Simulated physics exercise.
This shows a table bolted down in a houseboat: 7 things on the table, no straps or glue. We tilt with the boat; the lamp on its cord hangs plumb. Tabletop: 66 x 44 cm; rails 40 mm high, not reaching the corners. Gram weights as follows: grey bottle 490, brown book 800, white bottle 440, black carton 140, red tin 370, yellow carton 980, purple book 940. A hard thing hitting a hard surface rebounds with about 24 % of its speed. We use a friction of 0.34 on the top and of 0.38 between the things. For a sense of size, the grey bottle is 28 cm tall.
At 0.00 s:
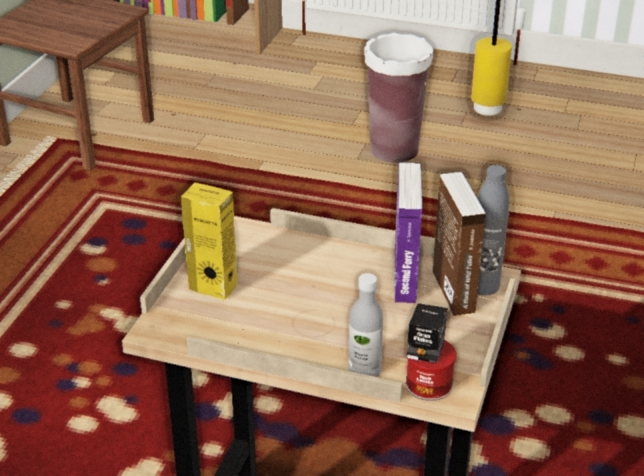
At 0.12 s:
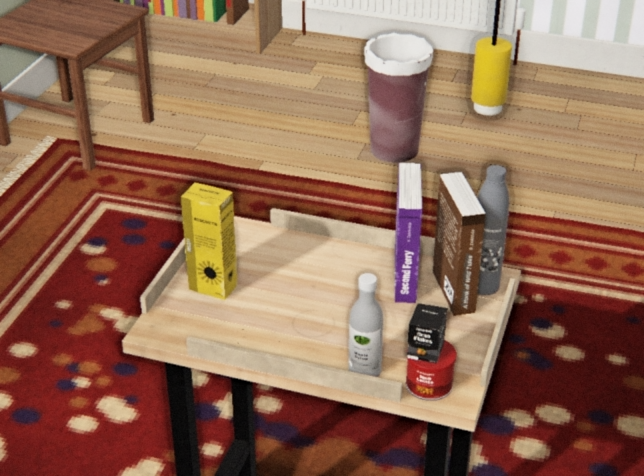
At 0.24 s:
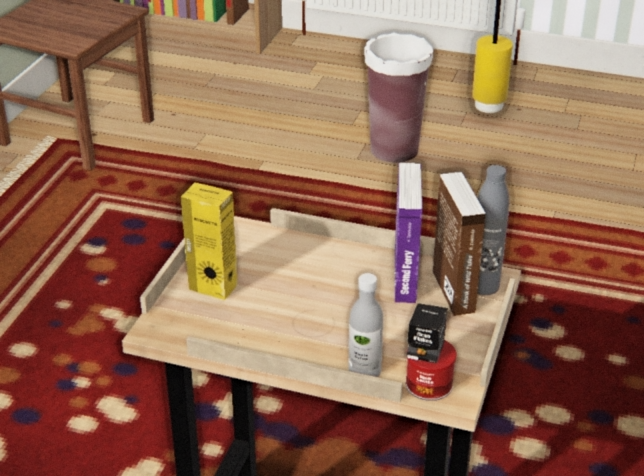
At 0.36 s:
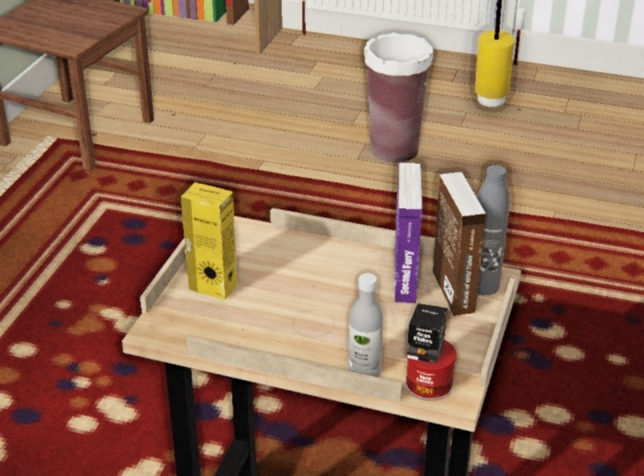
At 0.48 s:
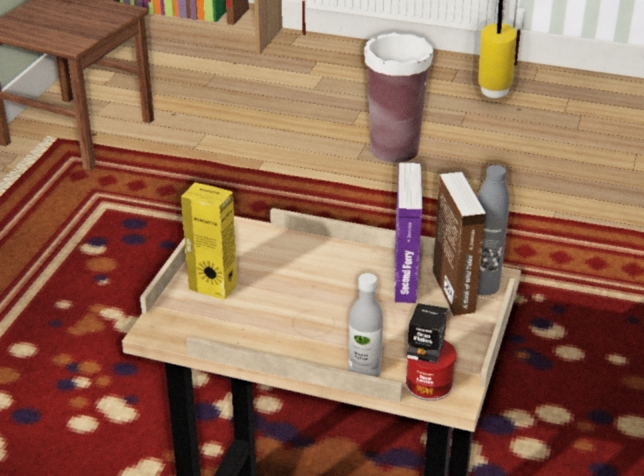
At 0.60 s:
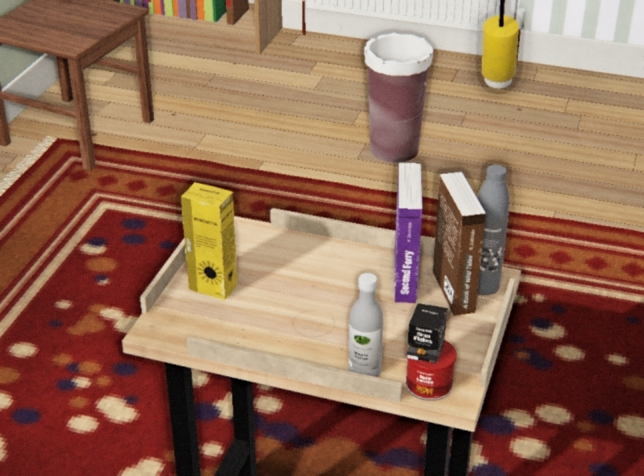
In a room with a patterned red rug, cartons, bottles, books and a red tin stand still on a small wooden table with low rails, while a yellow lamp hanging behind them drifts slightly to the right and upward.
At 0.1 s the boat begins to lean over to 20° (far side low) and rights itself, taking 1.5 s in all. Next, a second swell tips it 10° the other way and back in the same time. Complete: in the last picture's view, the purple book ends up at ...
... around (408, 231).
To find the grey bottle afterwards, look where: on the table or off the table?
Grey bottle: Goes out of bounds.
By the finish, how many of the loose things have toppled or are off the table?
3.
Around 1.00 s, boat heeled 18°, far side down; grey bottle now off the table; yellow carton tipped 38° against what carries it; white bottle tipped 14° against what carries it.
Around 1.10 s, boat heeled 15°, far side down; yellow carton on its side; white bottle tipped 32° against what carries it.
Around 1.20 s, boat heeled 11°, far side down; yellow carton on its side; white bottle tipped 66° against what carries it.
Around 1.40 s, boat heeled 3°, far side down; yellow carton on its side; white bottle on its side.
Finally (3.6 s), off the table, grey bottle; on their side or leaning hard on the table, white bottle and yellow carton; the other 4 still in place (within 5 cm). Final places as that camera would see them, purple book near (408, 231).
